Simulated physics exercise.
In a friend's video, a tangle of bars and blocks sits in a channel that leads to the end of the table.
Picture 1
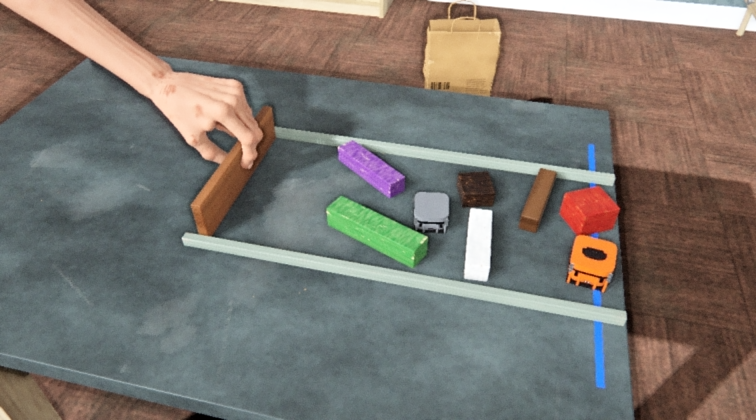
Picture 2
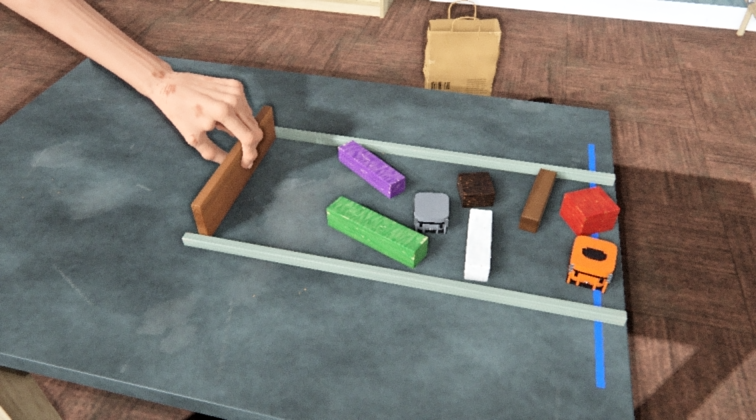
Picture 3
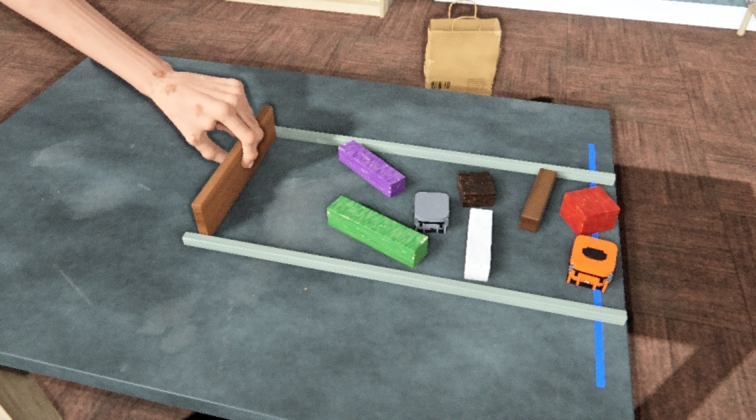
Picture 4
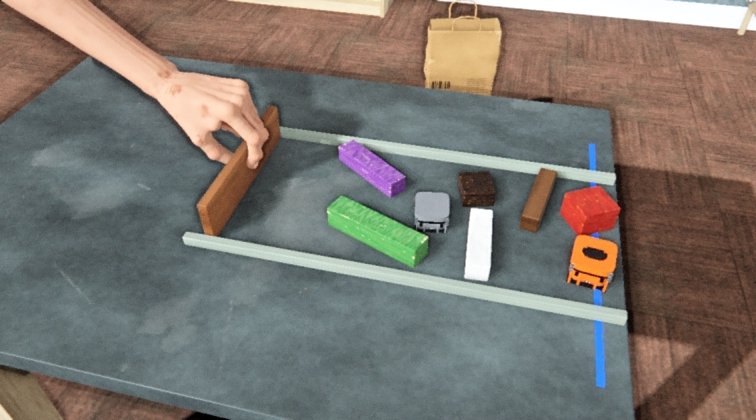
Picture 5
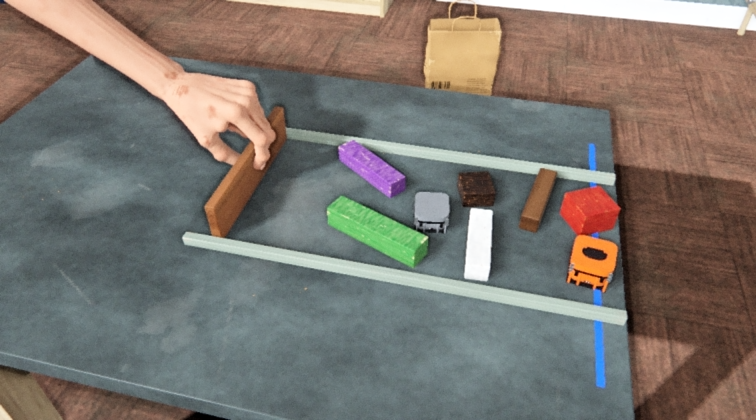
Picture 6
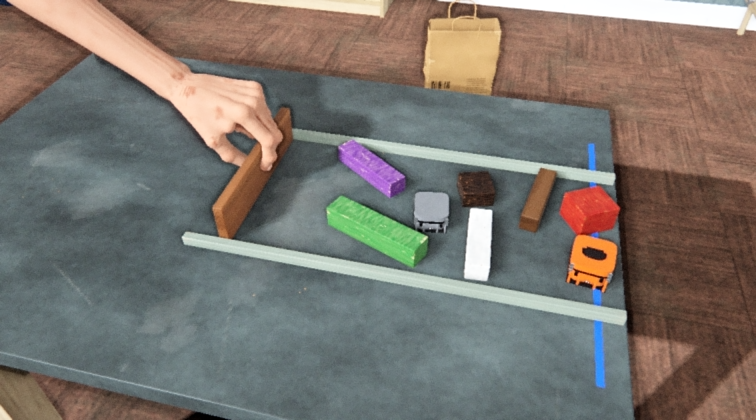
A hand held a wooden board upright at the left of a channel on a dark table, then slid it slightly right toward the colourful bars and blocks, which all stayed still.
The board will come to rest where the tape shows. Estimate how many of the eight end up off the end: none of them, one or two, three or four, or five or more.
Five or more.
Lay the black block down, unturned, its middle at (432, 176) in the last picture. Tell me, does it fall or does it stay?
It simply slips off.
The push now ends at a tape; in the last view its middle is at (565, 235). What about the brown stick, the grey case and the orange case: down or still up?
Lab note - brown stick toppled, grey case not toppled, orange case toppled.
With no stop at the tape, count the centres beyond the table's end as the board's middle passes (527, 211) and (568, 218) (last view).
That gives counts of 2 and 4, in that order.
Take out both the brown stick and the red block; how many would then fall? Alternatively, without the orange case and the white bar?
5 in the first case, 5 in the second.
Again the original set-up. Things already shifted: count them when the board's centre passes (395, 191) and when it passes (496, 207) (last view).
Answer - first 4, then 8.
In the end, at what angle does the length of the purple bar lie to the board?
Roughly 0° out of line.
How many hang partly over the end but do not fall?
In total, 0 of them.
Soon after, none off yet; orange case at rest near (591, 263); red block at rest near (589, 211); brown stick at rest near (538, 199).
After that, none off yet; orange case moving near (603, 264); red block moving near (593, 211); brown stick displaced a little near (554, 197).
In the end, the number that fall off is five or more; gone, green bar, grey case, black block, white bar, brown stick, red block and orange case.
